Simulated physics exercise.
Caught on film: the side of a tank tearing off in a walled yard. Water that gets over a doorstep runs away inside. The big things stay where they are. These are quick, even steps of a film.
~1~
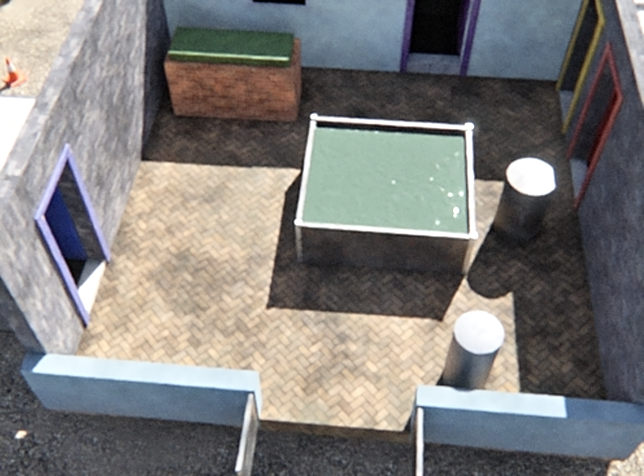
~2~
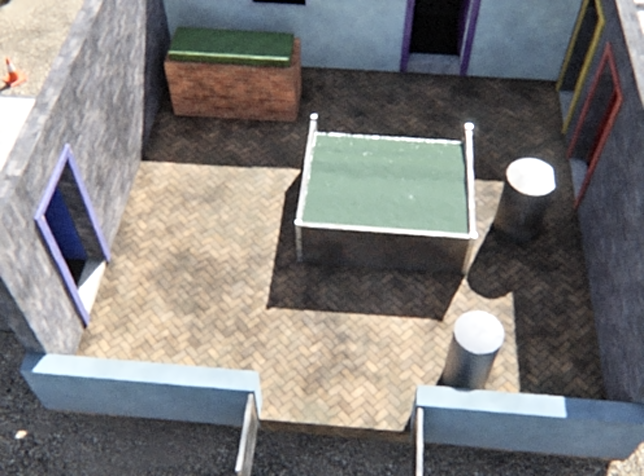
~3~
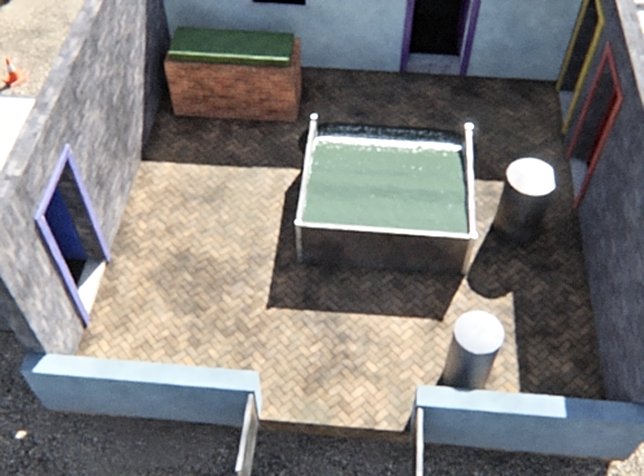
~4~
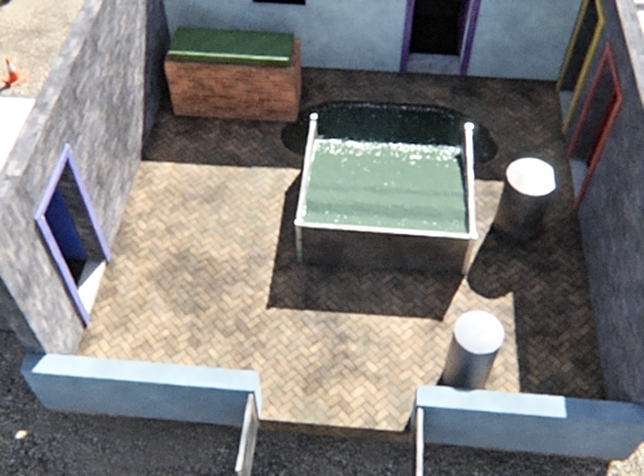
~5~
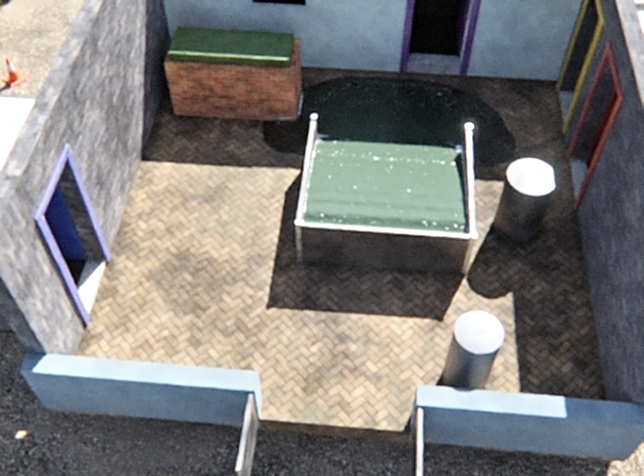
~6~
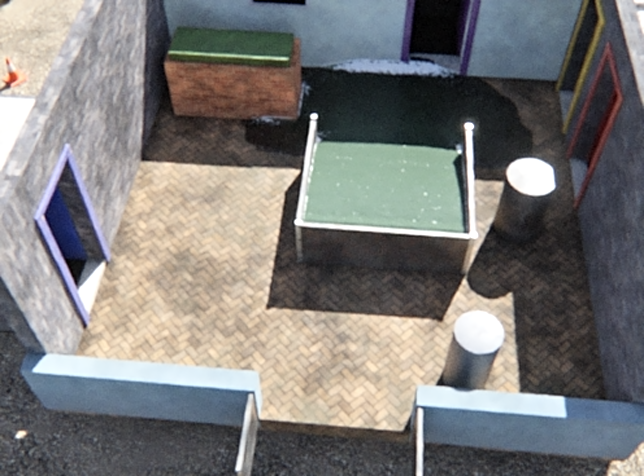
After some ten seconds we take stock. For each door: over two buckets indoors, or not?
One by one: The red door lets in a lot; the purple door lets in a lot; the yellow door lets in a lot; the blue door admits no more than that.
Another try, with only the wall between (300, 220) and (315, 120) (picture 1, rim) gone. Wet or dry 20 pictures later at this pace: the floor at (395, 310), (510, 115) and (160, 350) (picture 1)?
One after the other: No water, clear, under water.
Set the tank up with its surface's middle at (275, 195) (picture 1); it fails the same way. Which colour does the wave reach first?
The purple one.
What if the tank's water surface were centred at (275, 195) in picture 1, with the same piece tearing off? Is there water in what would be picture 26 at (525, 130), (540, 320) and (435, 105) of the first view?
In turn: Under water, dry, covered.
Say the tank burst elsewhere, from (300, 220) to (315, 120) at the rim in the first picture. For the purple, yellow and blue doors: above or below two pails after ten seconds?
Then: The purple one stays under, the yellow one lets more in, the blue one floods.
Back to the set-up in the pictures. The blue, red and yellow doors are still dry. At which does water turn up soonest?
I say the yellow door.
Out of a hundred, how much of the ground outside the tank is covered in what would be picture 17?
I make it 30 per cent.
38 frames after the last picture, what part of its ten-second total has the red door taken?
About 50 per cent.
A moment on, water covers 25 % of the floor; the red door not reached, the purple door over two buckets in, the yellow door wet at the sill, nothing in, the blue door not reached.
Next, water covers 30 % of the floor; the red door not reached, the purple door far over two buckets in, the yellow door over two buckets in, the blue door not reached.
Then, water covers 50 % of the floor; the red door wet at the sill, nothing in, the purple door far over two buckets in, the yellow door far over two buckets in, the blue door not reached.
Later, water covers 75 % of the floor; the red door under two buckets in, the purple door far over two buckets in, the yellow door far over two buckets in, the blue door wet at the sill, nothing in.
In the end, water covers 95 % of the floor; the red door over two buckets in, the purple door far over two buckets in, the yellow door far over two buckets in, the blue door wet at the sill, nothing in.
